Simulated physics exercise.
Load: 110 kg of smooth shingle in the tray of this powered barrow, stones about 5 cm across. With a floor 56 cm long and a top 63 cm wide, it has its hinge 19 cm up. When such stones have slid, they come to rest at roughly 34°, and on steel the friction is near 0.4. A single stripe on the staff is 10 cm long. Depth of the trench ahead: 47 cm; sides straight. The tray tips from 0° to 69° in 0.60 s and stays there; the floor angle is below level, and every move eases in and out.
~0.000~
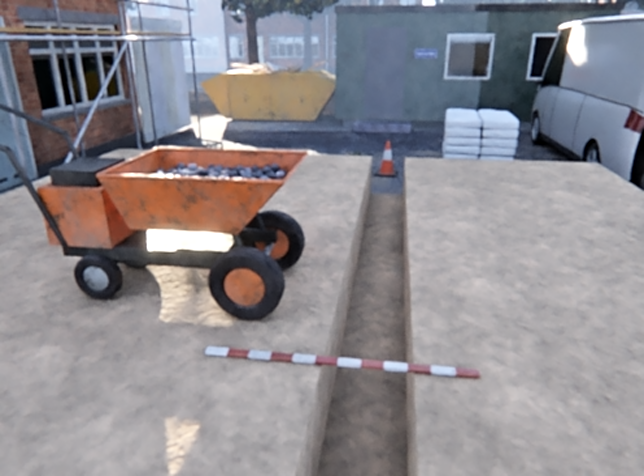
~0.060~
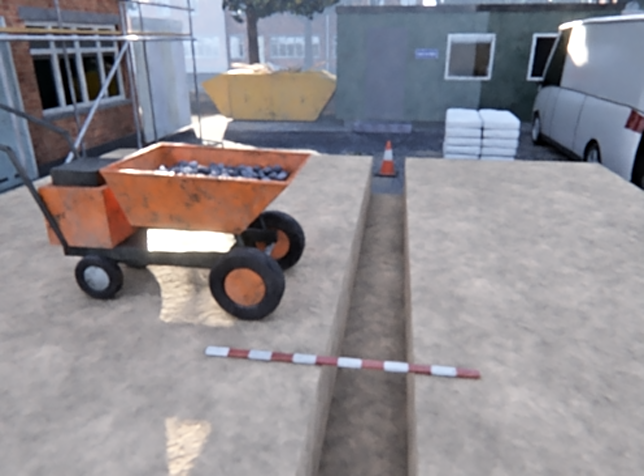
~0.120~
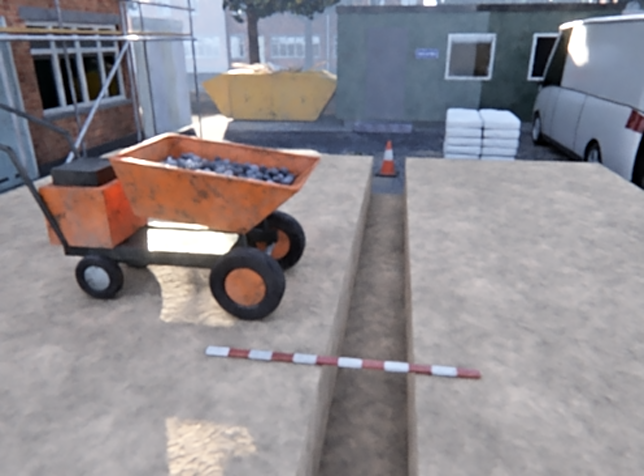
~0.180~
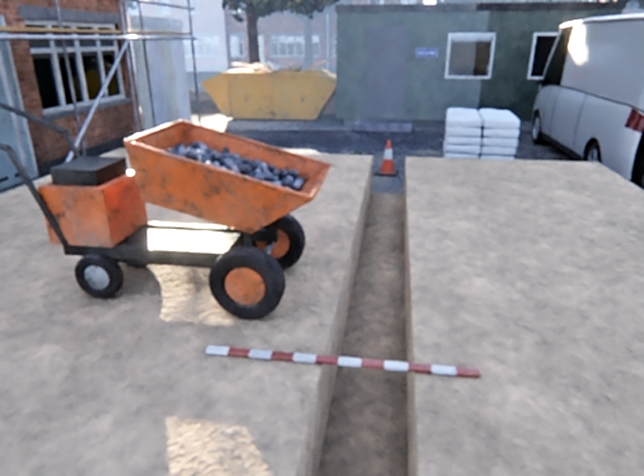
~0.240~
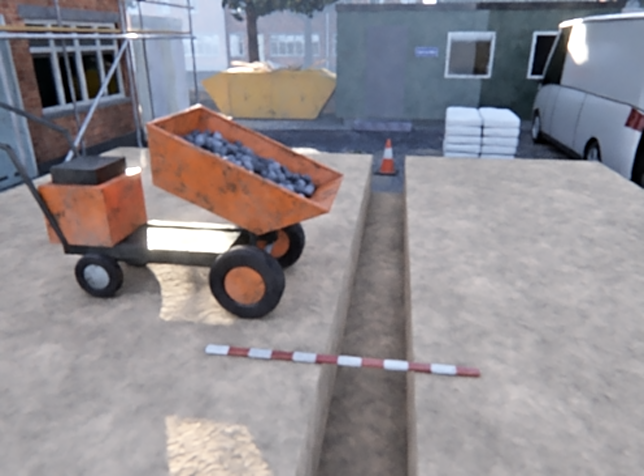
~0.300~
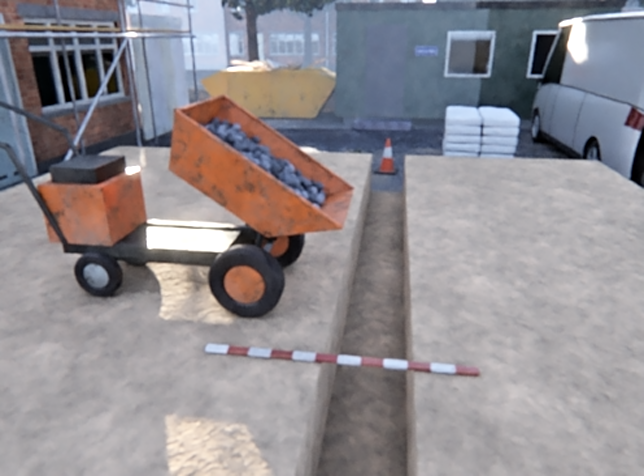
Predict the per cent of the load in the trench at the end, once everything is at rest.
Near 44 per cent.
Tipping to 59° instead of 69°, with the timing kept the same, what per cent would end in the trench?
In that case some 50 per cent.
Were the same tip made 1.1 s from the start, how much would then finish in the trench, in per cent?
Roughly 60 per cent would.
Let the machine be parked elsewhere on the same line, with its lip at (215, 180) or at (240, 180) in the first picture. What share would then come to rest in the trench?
Roughly 95 per cent, then 90 per cent.
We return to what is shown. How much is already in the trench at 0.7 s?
20 per cent, give or take.
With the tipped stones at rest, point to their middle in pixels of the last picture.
Middle at around (433, 297), I'd say.
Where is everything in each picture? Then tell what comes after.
Lip at (283, 183), floor tilted 0°, highest stones at (229, 172), in the first frame.
The tray is at 2°, its lip at (288, 184); the top of the load is at (212, 172); the stones move at 0.4 m/s on average, in the second frame.
Lip at (299, 190), floor tilted 7°, highest stones at (190, 162); the stones move at 0.9 m/s on average, in the third frame.
The tray is at 15°, its lip at (313, 199); the top of the load is at (187, 150); the stones move at 1.2 m/s on average, in the fourth frame.
Lip at (329, 212), floor tilted 24°, highest stones at (200, 137); the stones move at 1.5 m/s on average, in the fifth frame.
The tray is at 34°, its lip at (342, 228); the top of the load is at (215, 127); the stones move at 1.6 m/s on average, in the sixth frame.
After 0.4 s the floor is at 58°; 100 % in the tray; the foremost stones are at (346, 241).
After 0.7 s the floor is at 69°; 75 % in the tray, 21 % in the trench, 4 % past the trench; the foremost stones are at (429, 293).
After 1.0 s the floor is at 69°; 9 % in the tray, 35 % in the trench, 56 % past the trench; the foremost stones are at (592, 295).
After 3.0 s the floor is at 69°; 0 % in the tray, 44 % in the trench, 56 % past the trench; the foremost stones are past the picture's edge.
